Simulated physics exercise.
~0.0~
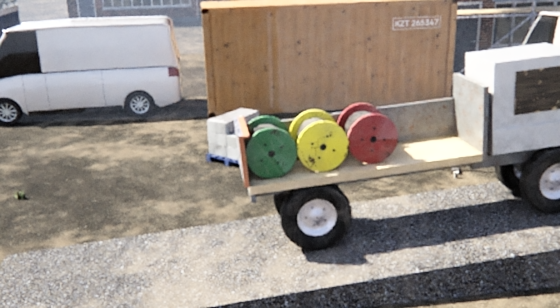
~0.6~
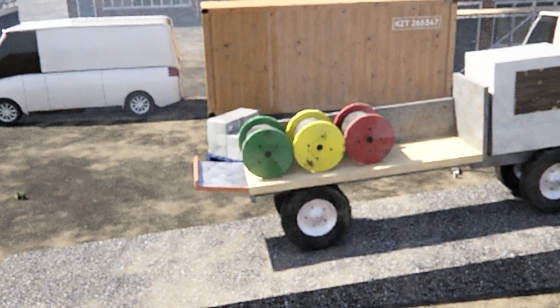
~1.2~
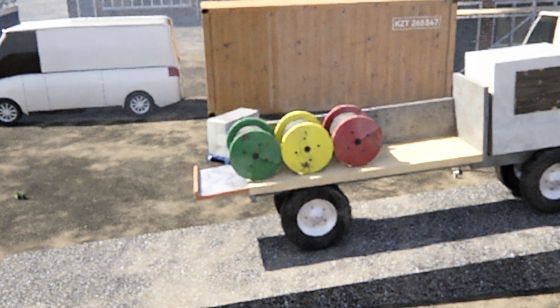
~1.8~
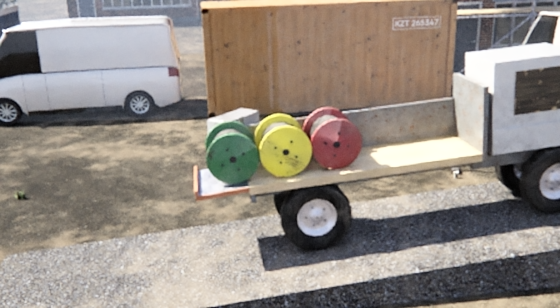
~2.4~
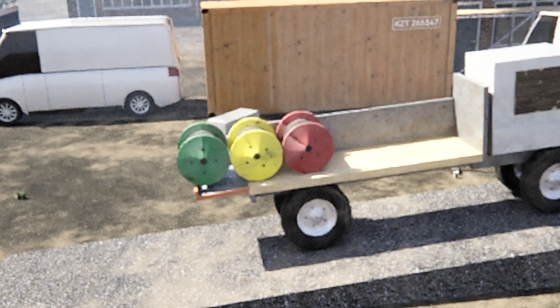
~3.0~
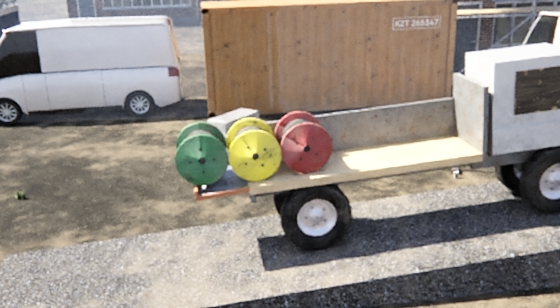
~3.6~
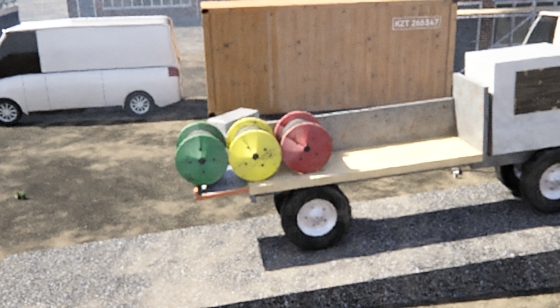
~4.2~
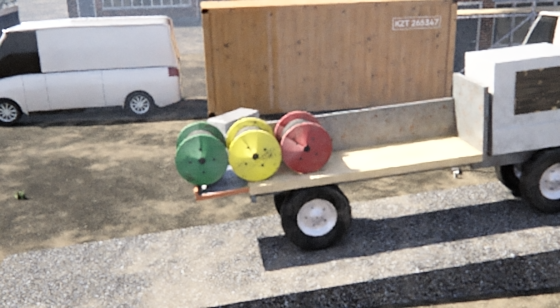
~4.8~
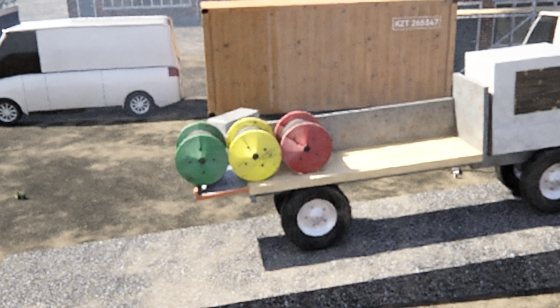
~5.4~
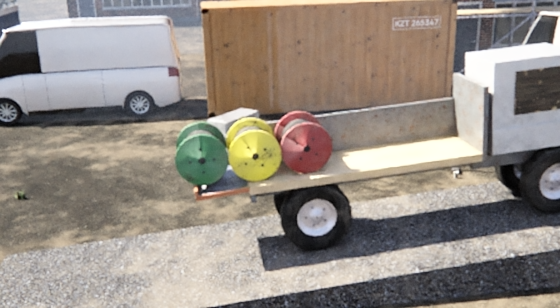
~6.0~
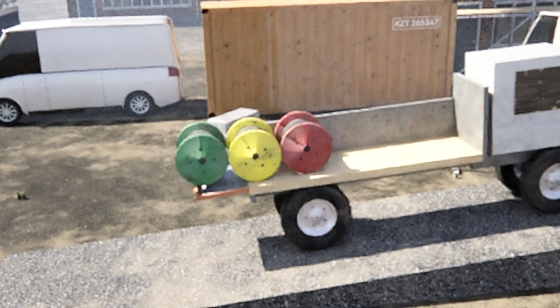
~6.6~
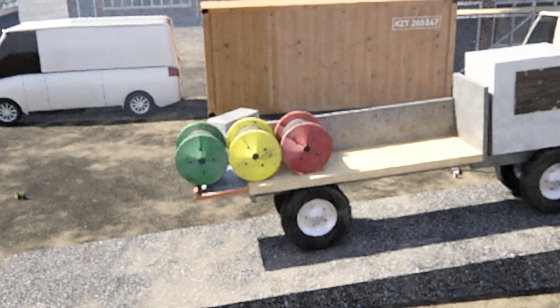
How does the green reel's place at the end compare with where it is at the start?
At the start the green reel sits on the truck bed just inside the raised tailgate. By the end it is farther left, resting on the lowered tailgate.
